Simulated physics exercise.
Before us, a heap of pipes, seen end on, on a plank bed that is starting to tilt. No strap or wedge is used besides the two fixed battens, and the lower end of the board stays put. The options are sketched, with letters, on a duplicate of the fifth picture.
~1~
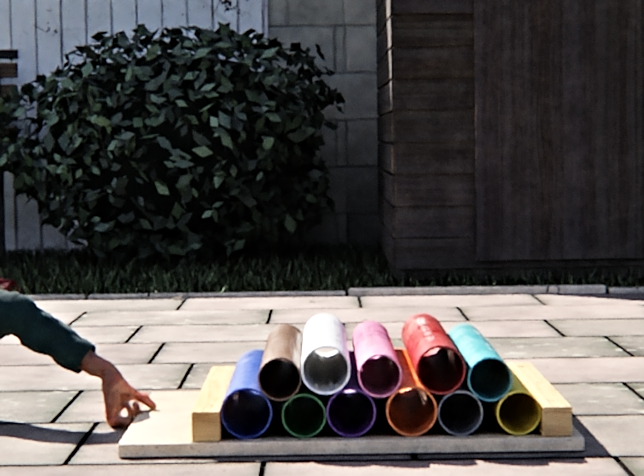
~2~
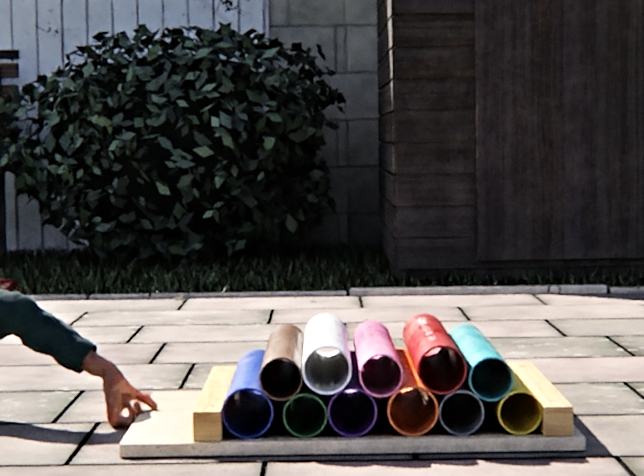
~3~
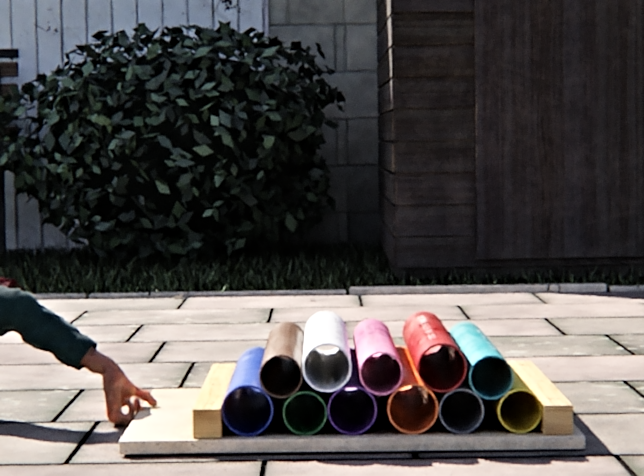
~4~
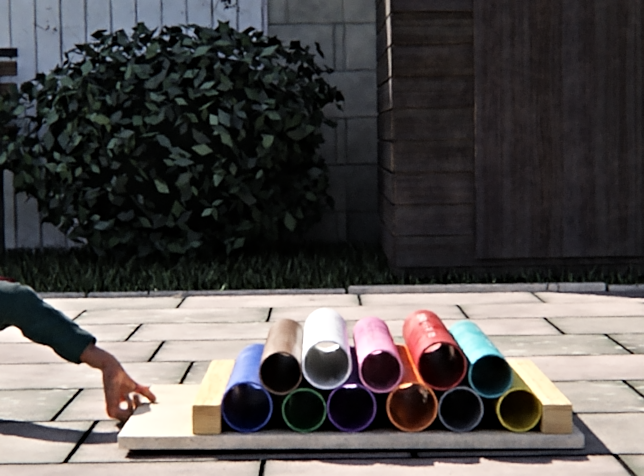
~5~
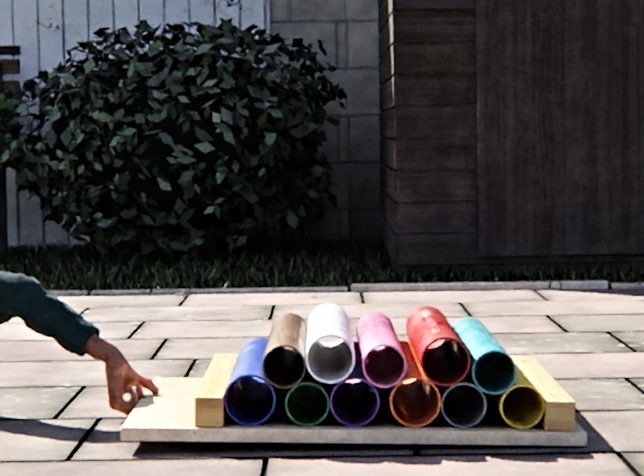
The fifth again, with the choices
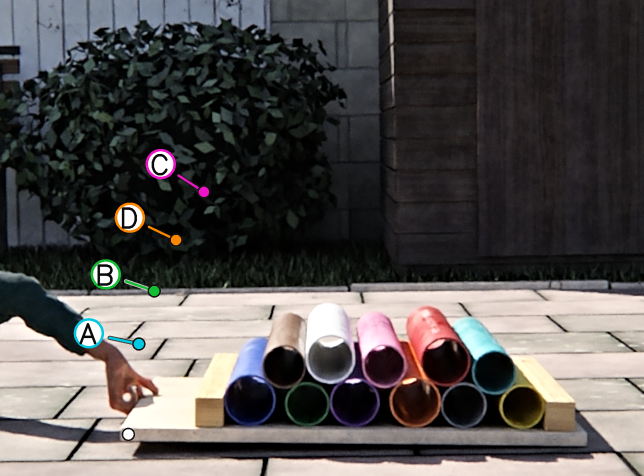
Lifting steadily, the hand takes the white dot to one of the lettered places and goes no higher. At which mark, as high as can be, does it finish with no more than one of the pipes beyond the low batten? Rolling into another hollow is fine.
No higher than B.
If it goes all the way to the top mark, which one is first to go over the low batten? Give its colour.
The turquoise one.
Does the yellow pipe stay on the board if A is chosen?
Yes, with A.
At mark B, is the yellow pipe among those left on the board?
The yellow pipe: Yes.
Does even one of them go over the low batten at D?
Yes.
On the marked copy, A at (139, 344); B at (154, 291); C at (204, 192); D at (176, 240); the white dot at (129, 434).
Taking B. A third of the way, board at 14°.
Two thirds of the way, board at 20°.
When it is over, board at 20°, one over the low batten (turquoise).
As for the rest, A one over the low batten (turquoise); C five over the low batten; D five over the low batten.
